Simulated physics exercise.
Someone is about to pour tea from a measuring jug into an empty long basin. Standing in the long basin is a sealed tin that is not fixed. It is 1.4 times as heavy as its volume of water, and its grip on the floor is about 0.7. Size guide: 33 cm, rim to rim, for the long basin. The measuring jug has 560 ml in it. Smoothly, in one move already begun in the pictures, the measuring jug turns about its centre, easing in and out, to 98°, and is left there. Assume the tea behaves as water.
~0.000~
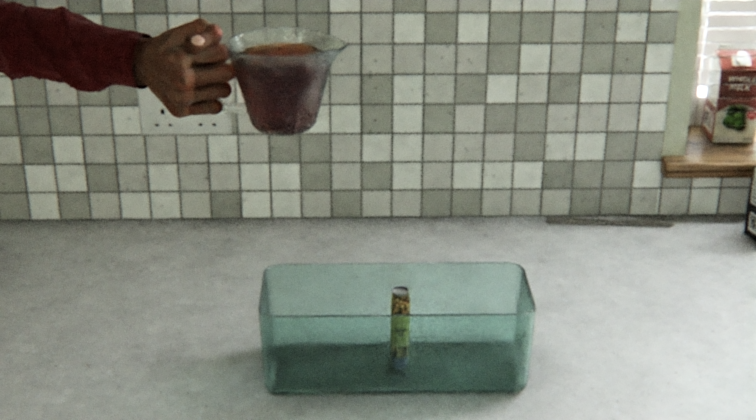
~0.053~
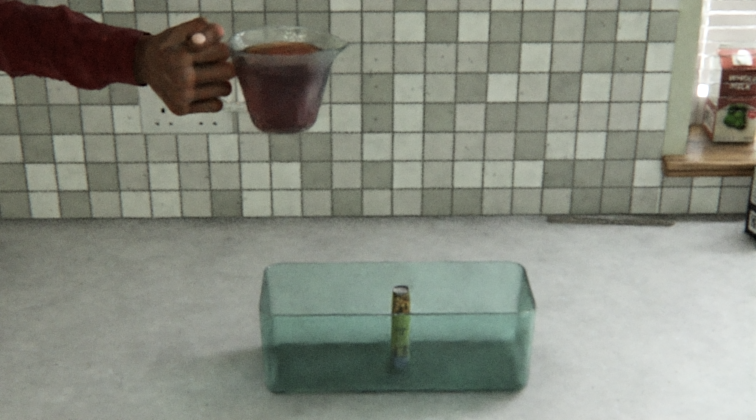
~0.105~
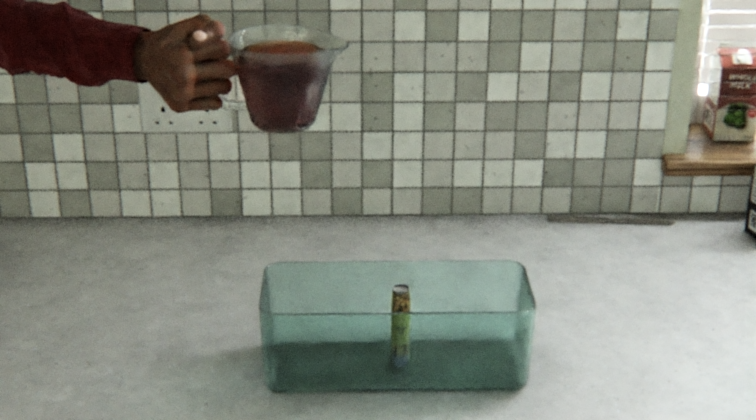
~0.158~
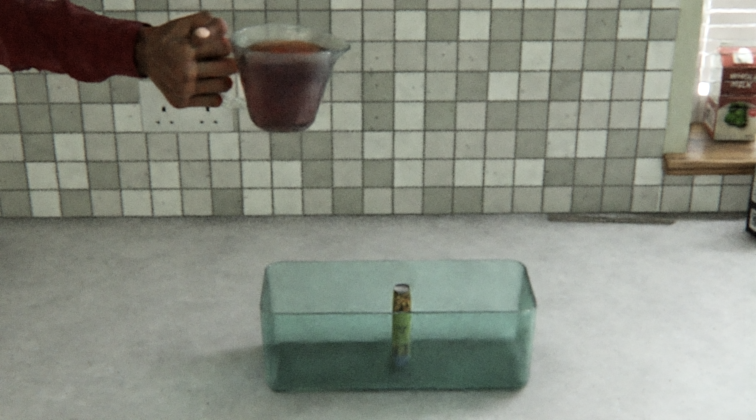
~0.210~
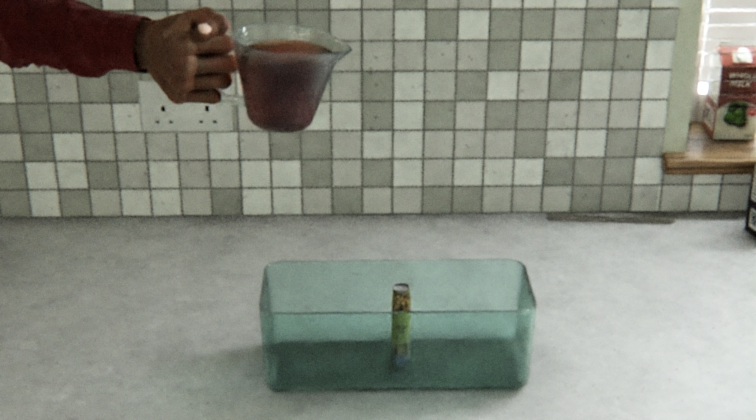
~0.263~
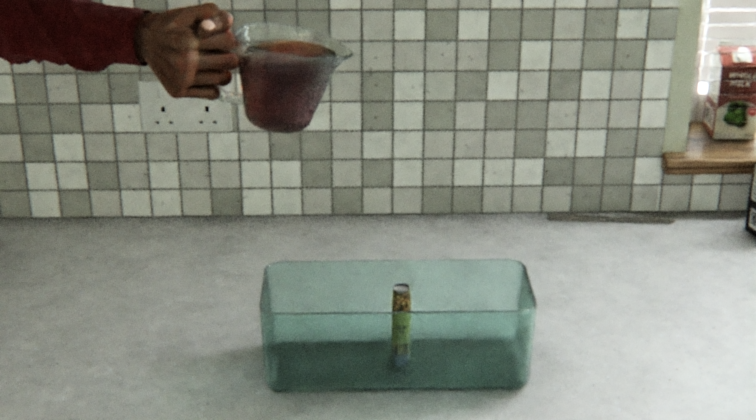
On a grey kitchen worktop, a hand in a dark red sleeve held a clear jug of reddish-brown tea above a long green see-through basin with a small tin in it, and slowly tilted the jug slightly rightward.
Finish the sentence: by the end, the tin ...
By the end, the tin is still upright.
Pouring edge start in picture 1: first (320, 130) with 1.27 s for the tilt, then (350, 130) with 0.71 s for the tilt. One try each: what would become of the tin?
The tin overturns the first time and overturns the second time.
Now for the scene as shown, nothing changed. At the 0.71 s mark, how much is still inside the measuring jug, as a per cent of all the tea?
Some 68 % of it is still there.
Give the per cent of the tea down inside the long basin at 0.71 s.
About 4%.
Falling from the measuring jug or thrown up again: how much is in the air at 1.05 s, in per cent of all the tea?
Near 30 in a hundred.
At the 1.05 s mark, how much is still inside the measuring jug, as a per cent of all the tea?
About 14 % is still there.
By 0.71 s the tilt is 59° and 68 per cent is still to pour; the tin stands where it began.
By 1.05 s the tilt is 91° and 14 per cent is still to pour; the tin stands where it began.
By 1.39 s the tilt is 98° and 0 per cent is still to pour; the tin stands where it began.
By 1.77 s the tilt is 98° and 0 per cent is still to pour; the tin stands where it began.
At rest the tin stands where it began.
